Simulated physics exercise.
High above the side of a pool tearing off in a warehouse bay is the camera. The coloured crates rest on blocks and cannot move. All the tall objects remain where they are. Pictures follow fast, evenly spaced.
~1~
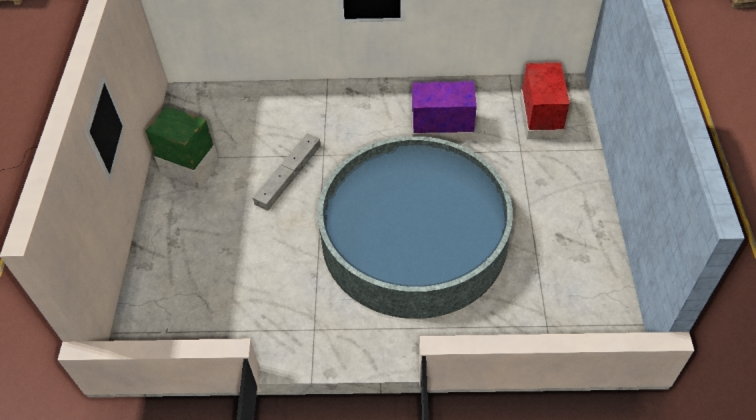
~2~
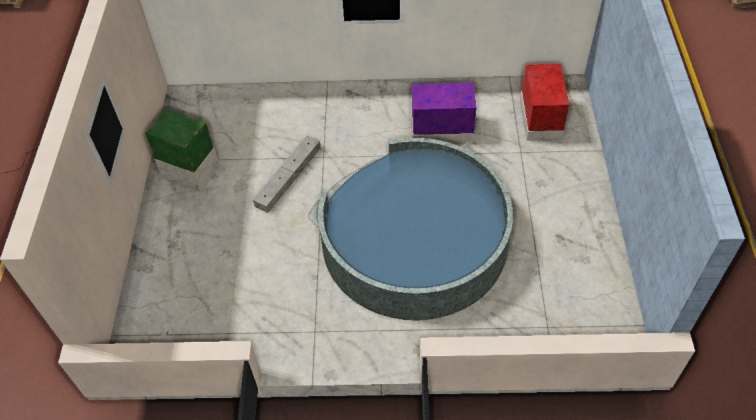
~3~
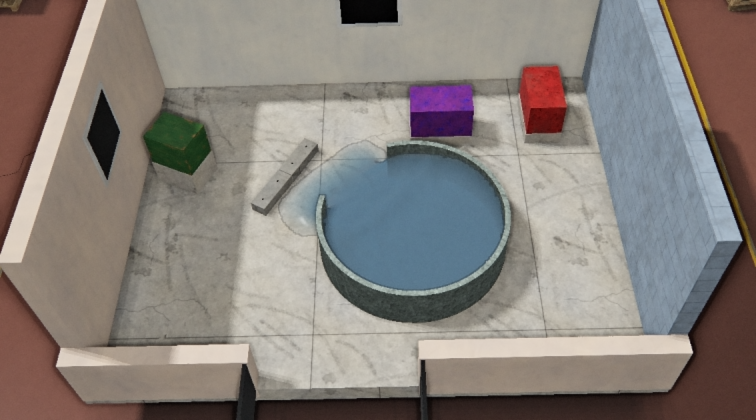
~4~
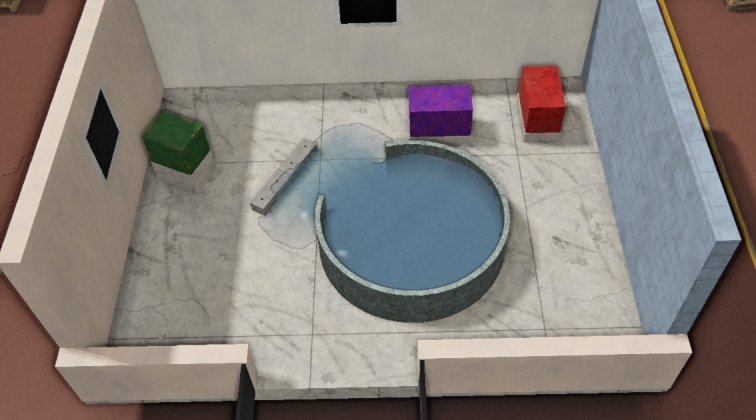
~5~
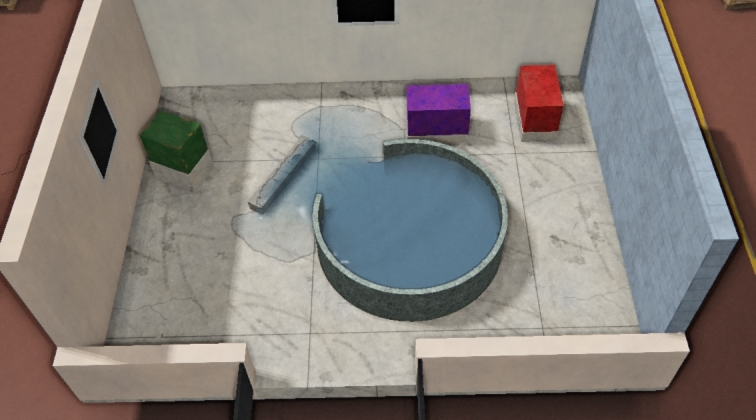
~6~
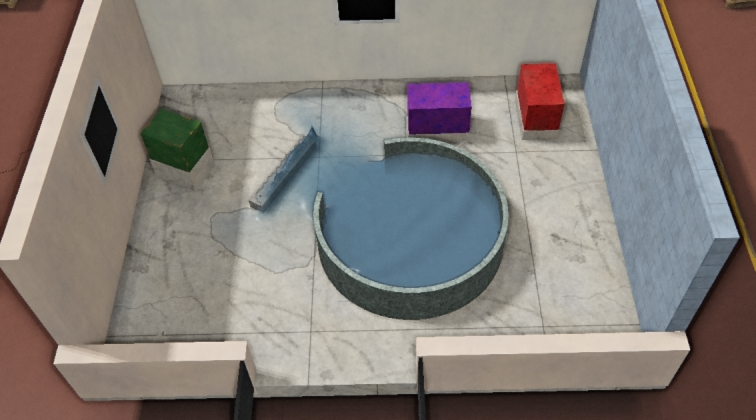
A section of the round pool's wall opened at the upper left, and blue water poured out, reached the low gray barrier, and spread across the pale floor around both its ends.
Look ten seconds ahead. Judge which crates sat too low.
The purple crate was not too low. The green crate was not too low. The red crate was not too low.
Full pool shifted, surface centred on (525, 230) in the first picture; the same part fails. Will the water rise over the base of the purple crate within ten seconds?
Purple crate: Overtopped.
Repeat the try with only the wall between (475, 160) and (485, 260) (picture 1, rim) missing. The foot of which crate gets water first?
It's the red-painted one.
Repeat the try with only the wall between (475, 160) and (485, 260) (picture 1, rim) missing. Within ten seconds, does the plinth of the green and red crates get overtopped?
As I see it, green crate stays clear and red crate is doused.
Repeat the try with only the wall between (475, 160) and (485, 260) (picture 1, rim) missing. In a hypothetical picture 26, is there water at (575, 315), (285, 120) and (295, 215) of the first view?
Taking them in turn, I get sodden, then left untouched, then left untouched.
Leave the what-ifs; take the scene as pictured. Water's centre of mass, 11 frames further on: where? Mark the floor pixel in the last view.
Close to (350, 198).
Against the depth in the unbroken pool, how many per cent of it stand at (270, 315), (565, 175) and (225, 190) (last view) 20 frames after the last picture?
The three come to some 2, 0 and 8 per cent respectively.
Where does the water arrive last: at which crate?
I say the one in red.
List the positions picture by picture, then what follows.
The pool at (415, 212) is whole and still, in the first frame.
Water pours out on the pool's far side and has run to a hidden place, in the second frame.
The front is at (368, 145), out from the gap on the pool's far side, in the third frame.
Water pours out on the pool's far side and has run to (360, 128), in the fourth frame.
The front is at (316, 112), out from the gap on the pool's far side, in the fifth frame.
The front is at (300, 95), out from the gap on the pool's far side, in the sixth frame.
A moment on, water covers 30 % of the floor; the purple crate water round its plinth, the green crate water round its plinth, the red crate not reached.
Next, water covers 55 % of the floor; the purple crate water round its plinth, the green crate water round its plinth, the red crate not reached.
Then, water covers 65 % of the floor; the purple crate water round its plinth, the green crate water round its plinth, the red crate water round its plinth.
Later, water covers 85 % of the floor; the purple crate water round its plinth, the green crate water round its plinth, the red crate water round its plinth.
In the end, water covers 100 % of the floor; the purple crate stayed above the water, the green crate stayed above the water, the red crate stayed above the water.
